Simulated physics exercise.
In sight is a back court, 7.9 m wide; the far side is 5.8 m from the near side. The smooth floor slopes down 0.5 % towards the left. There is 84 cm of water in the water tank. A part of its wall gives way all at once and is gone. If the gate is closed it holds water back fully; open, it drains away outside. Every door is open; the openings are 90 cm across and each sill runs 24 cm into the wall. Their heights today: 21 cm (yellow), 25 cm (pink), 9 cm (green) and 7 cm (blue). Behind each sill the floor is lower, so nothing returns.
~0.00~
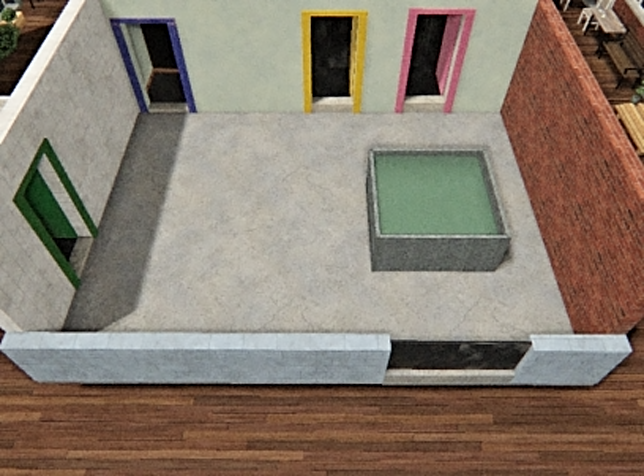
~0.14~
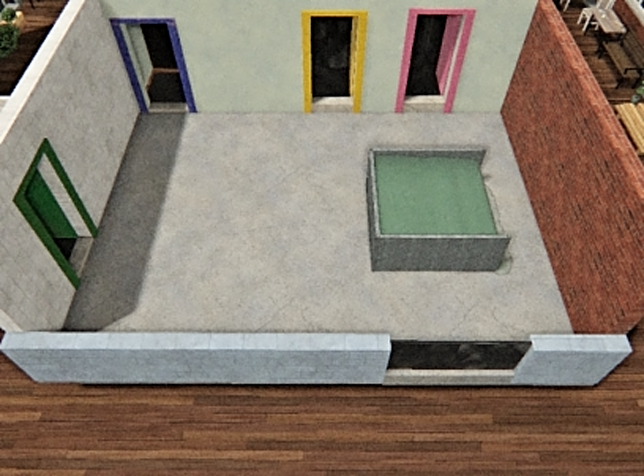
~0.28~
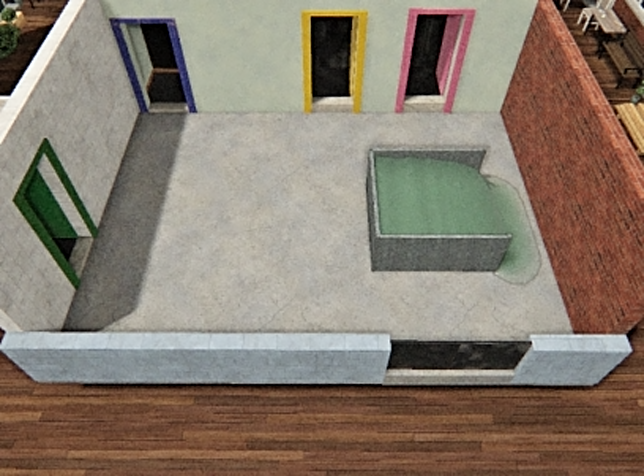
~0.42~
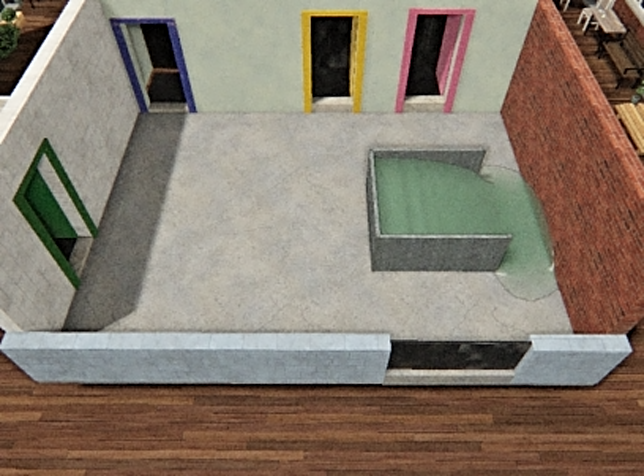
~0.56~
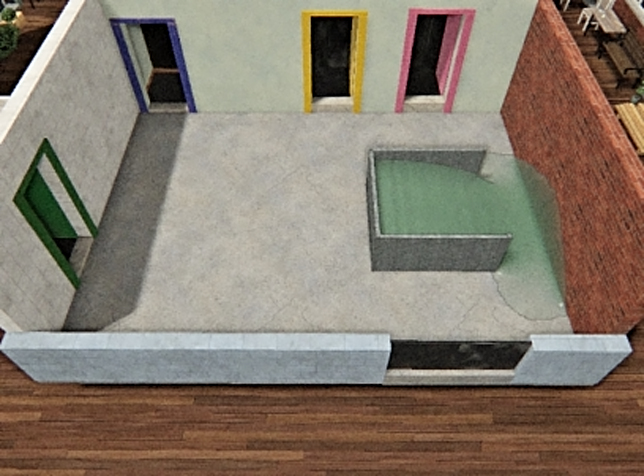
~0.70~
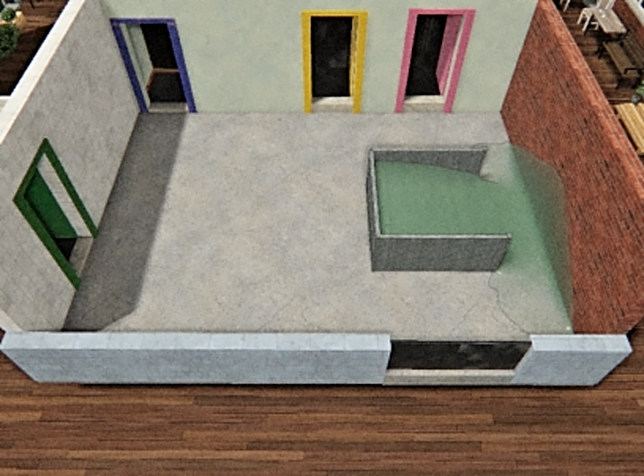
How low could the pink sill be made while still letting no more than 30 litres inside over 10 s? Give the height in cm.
Some 15 cm above the ground.
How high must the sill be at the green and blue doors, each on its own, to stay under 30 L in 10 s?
Roughly 10.5 cm at green and 7.5 cm at blue.
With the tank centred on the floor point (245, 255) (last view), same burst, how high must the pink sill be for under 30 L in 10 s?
About 13.5 cm.
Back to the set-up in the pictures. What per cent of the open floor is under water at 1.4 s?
Near 15 per cent is wet.
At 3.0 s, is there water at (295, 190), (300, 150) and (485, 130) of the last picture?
In that order: Dry, flooded, flooded.
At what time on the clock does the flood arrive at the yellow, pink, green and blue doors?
Yellow 2.2 s, pink 1.6 s, green 4.0 s, blue 3.6 s.
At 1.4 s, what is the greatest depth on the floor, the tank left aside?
Up to some 57 cm.
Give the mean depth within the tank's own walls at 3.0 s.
About 24 cm.
After 1.4 s water covers 15 % of the floor, deepest (57 cm) near (533, 236); it has not reached the pink door.
After 3.0 s water covers 50 % of the floor, deepest (32 cm) near (487, 118); 21 cm at the pink door, 2 litres in over its 25 cm sill.
After 10.0 s water covers 100 % of the floor, deepest (12 cm) near (76, 359); 5 cm at the pink door, 2 litres in over its 25 cm sill.
At the pink door as built, the water arrived by 1.6 s and peaked near 26 cm at 2.2 s.
With a sill of 13.5 cm, 40 litres would have come in within the 10 s; with 18 cm, 17 litres. So under 30 litres takes about 15 cm.
